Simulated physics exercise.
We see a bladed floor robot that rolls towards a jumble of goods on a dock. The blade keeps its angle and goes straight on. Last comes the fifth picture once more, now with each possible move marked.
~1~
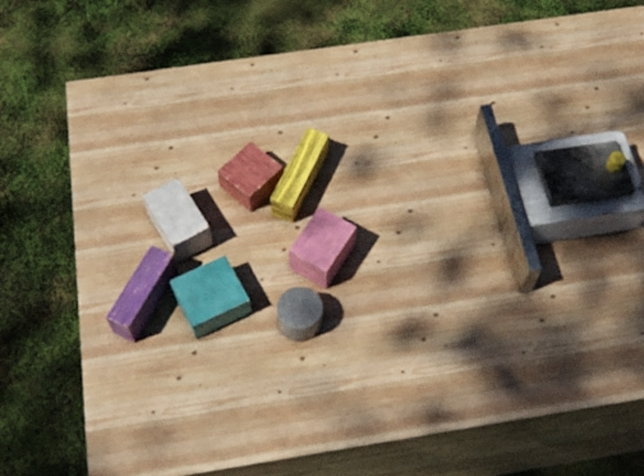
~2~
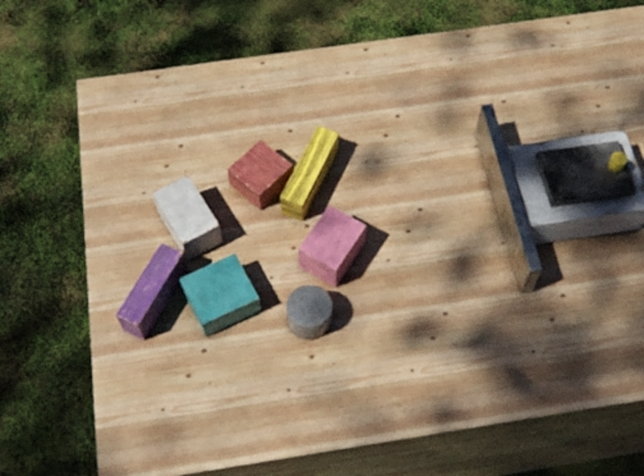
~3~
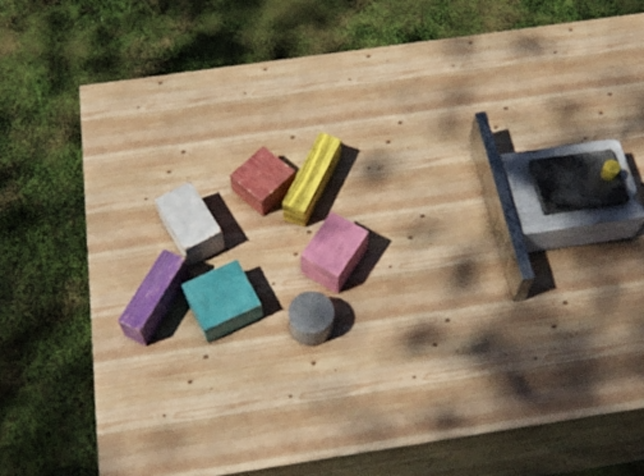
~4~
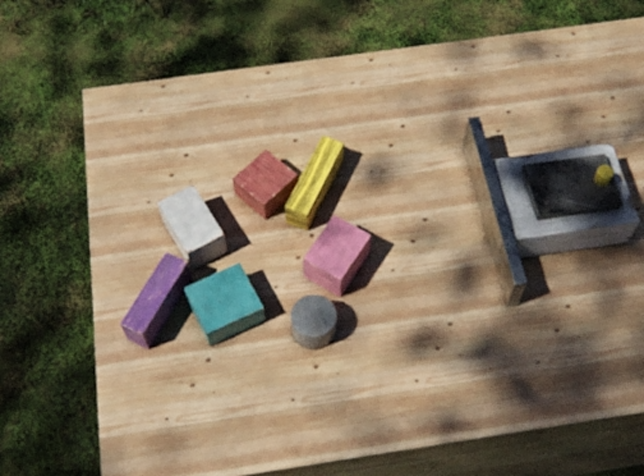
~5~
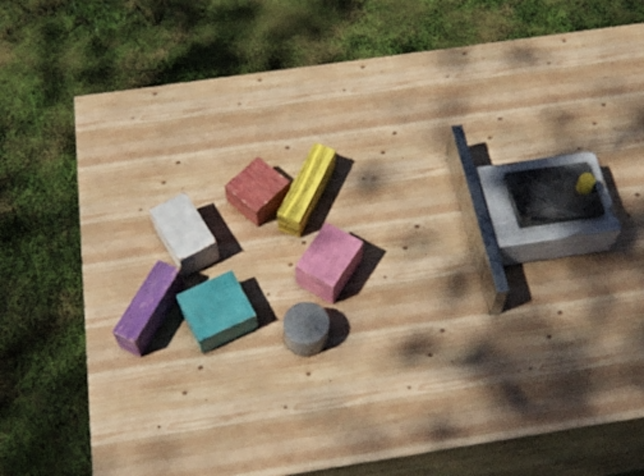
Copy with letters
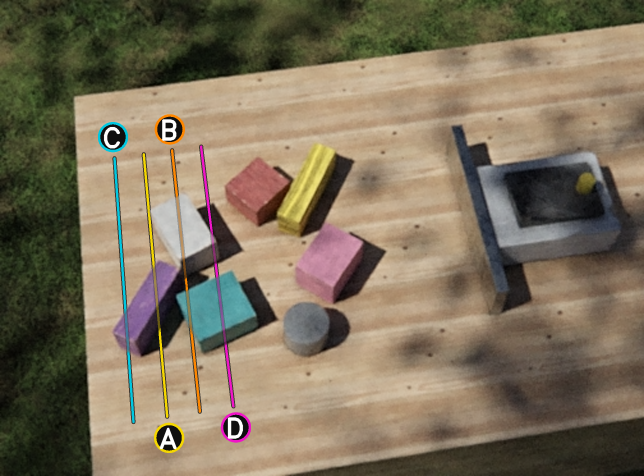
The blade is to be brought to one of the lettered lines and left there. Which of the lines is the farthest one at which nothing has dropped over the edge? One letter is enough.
Line D.
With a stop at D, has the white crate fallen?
By then, no.
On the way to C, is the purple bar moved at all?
Yes.
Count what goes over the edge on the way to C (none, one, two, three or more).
Three or more.
On the copy, A at (155, 276); B at (185, 272); C at (123, 281); D at (216, 267).
On D. First, robot (455, 208); purple bar (150, 308); white crate (185, 235).
Then, robot (363, 221); grey canister (278, 334); red crate (221, 194).
Finally, robot (288, 232); purple bar (100, 312); turquoise crate (145, 322); nothing has fallen.
By contrast, A drops the purple bar and turquoise crate; B drops the purple bar; C drops the purple bar, red crate, white crate and turquoise crate.
